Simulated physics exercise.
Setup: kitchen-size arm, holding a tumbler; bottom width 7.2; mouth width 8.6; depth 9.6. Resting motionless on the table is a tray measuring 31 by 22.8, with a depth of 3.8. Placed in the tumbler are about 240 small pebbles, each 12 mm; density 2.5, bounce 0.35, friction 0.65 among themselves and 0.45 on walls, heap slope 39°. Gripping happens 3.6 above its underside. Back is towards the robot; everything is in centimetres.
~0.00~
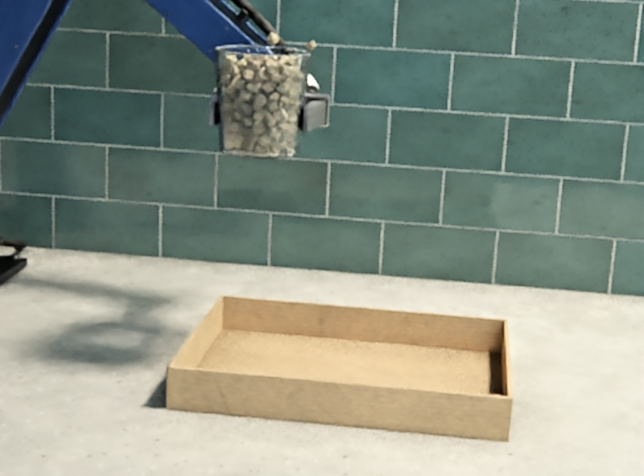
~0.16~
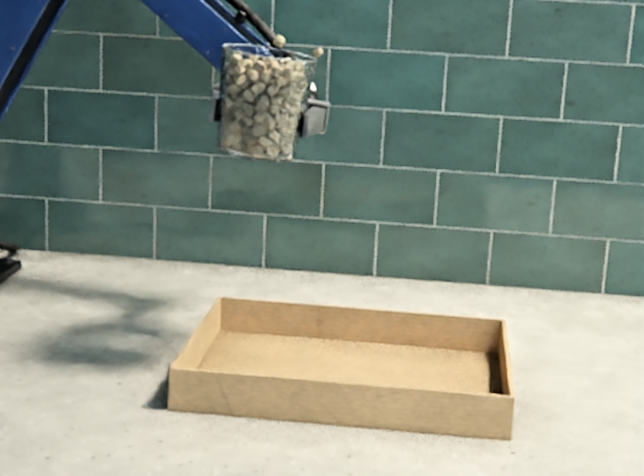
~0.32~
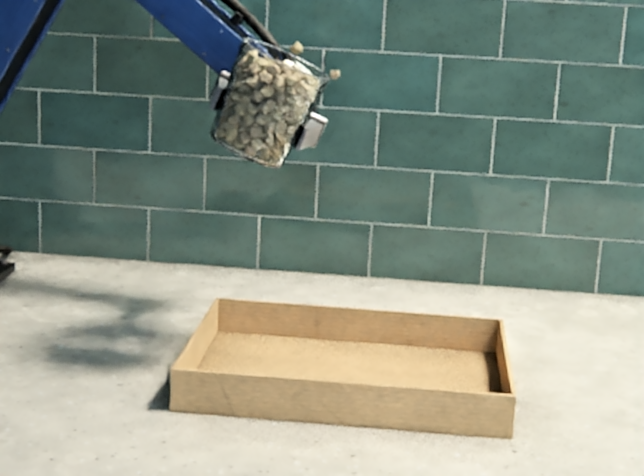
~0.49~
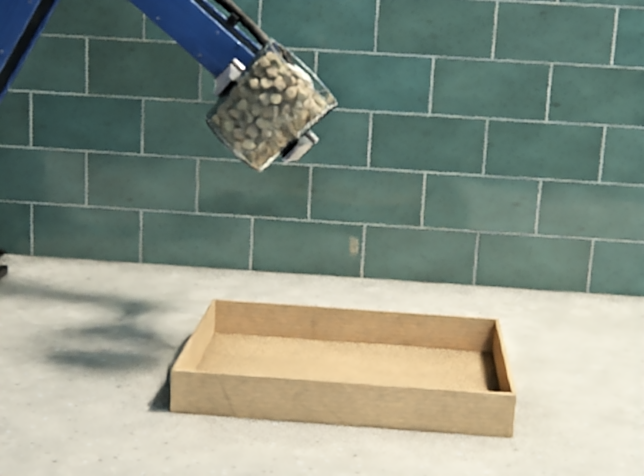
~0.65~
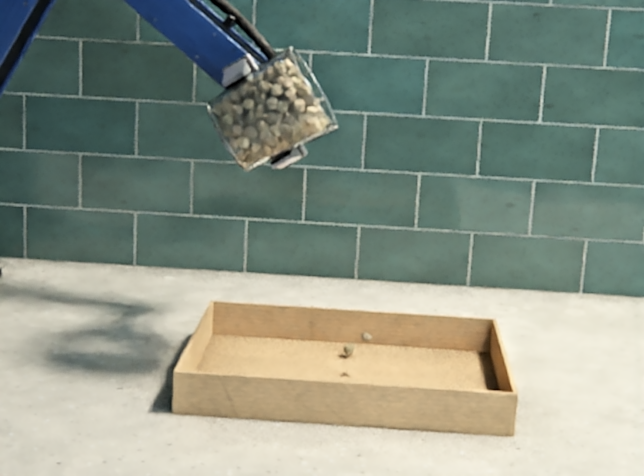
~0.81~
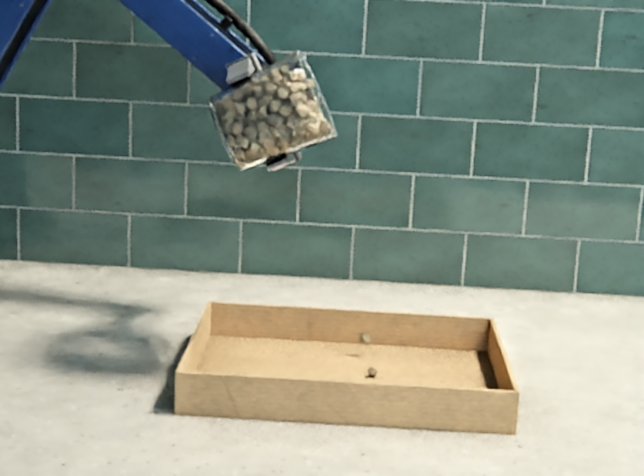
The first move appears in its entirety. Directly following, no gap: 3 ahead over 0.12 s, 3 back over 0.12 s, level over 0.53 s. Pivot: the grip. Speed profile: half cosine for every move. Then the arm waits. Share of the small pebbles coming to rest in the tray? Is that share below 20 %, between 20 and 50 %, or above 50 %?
The share is below 20 %.
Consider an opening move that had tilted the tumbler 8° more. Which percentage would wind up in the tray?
Expected: Around 20 %.
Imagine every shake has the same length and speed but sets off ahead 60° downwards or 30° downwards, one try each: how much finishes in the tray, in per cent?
Estimates, in order: 0 % then 5 %.
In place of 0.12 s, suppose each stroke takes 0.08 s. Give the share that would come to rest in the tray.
The share would be near 20 %.
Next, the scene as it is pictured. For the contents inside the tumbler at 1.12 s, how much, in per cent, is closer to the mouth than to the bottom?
About 50 percent.
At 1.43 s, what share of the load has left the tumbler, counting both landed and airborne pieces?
About 10 in a hundred parts are out by then.
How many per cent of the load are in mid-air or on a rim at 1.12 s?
Estimated fraction: Near 9 %.
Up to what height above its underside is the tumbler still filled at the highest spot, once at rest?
Around 10.0 cm above the underside.
After 1.12 s, tilted 60° forward, highest piece 30 above the table; 221 in the tumbler, 2 in the tray, 21 in flight or on a rim.
After 1.43 s, tilted 12° forward, highest piece 32 above the table; 218 in the tumbler, 26 in the tray.
After 1.78 s, level, highest piece 32 above the table; 218 in the tumbler, 26 in the tray.
After 2.83 s, level, highest piece 32 above the table; 218 in the tumbler, 26 in the tray.
At rest, 218 in the tumbler, 26 in the tray. That is 11 % in the tray.
